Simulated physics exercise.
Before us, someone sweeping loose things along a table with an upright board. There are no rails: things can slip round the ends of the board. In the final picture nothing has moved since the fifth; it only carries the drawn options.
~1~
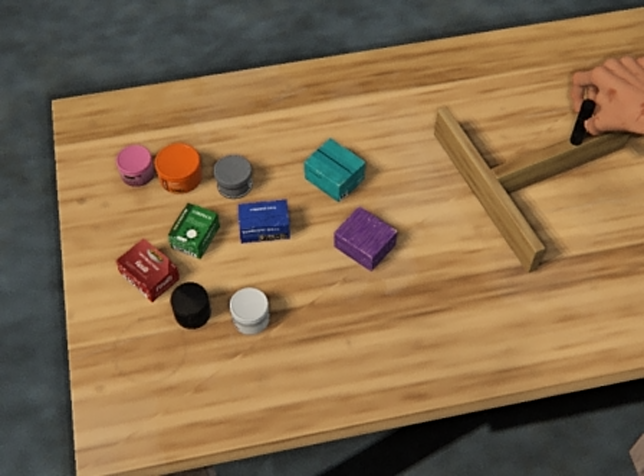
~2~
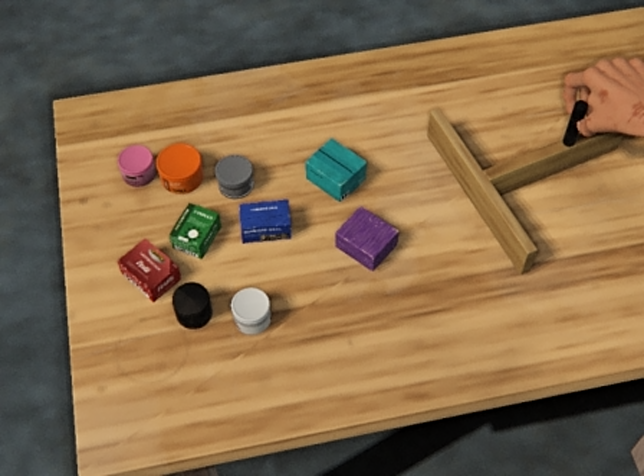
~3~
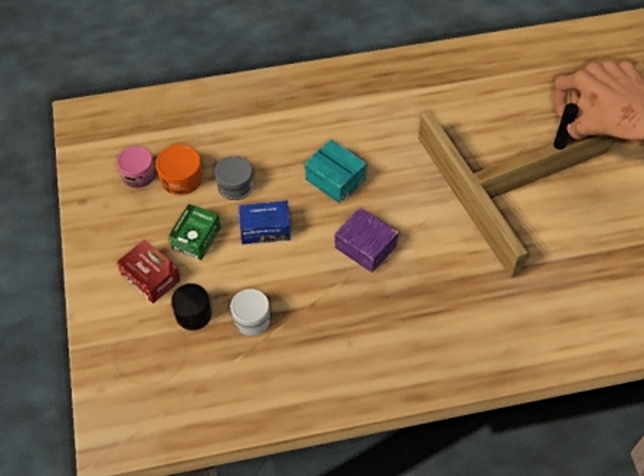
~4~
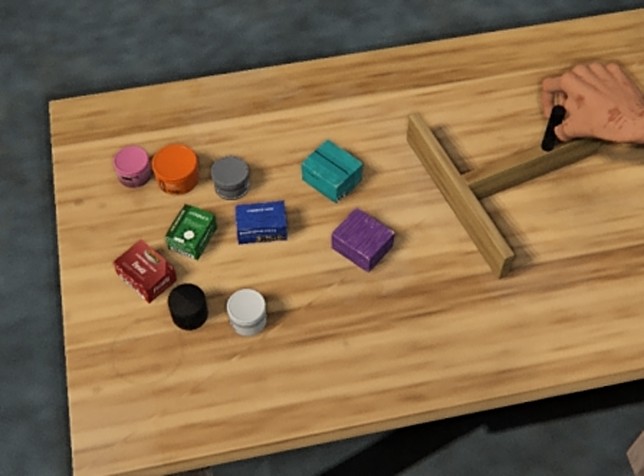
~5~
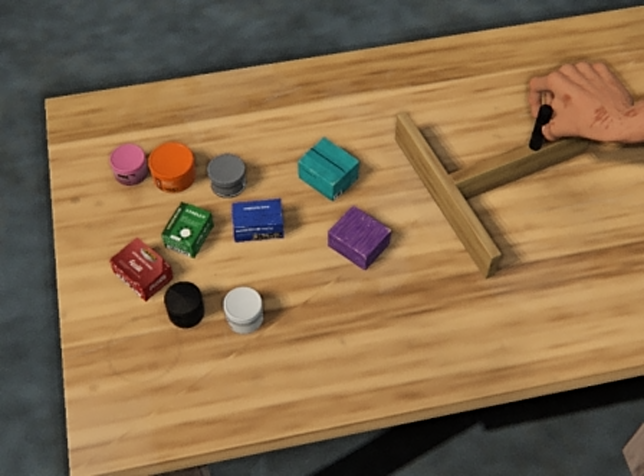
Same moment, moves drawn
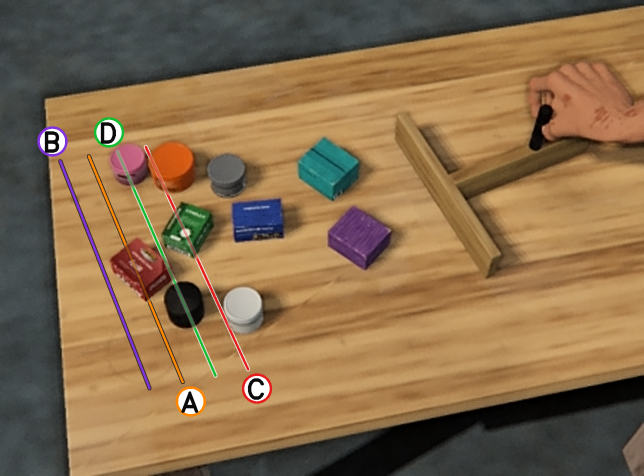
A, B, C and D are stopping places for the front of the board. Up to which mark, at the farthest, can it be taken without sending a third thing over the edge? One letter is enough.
As far as mark A.
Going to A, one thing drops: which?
It is the grey tin.
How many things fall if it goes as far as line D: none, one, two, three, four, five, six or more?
The count is none.
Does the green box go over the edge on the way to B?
By then, yes.
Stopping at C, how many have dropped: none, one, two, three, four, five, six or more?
The count is none.
On the copy, A at (132, 261); B at (101, 266); C at (193, 250); D at (163, 256).
On A. First, board (337, 200); turquoise box (286, 178); purple block (323, 246).
Then, board (223, 220); red box (128, 279); pink tub (116, 158).
Finally, board (130, 236); grey tin over the edge; green box (53, 257); one fallen.
By contrast, B drops three; C is within the limit but short; D is within the limit but short.
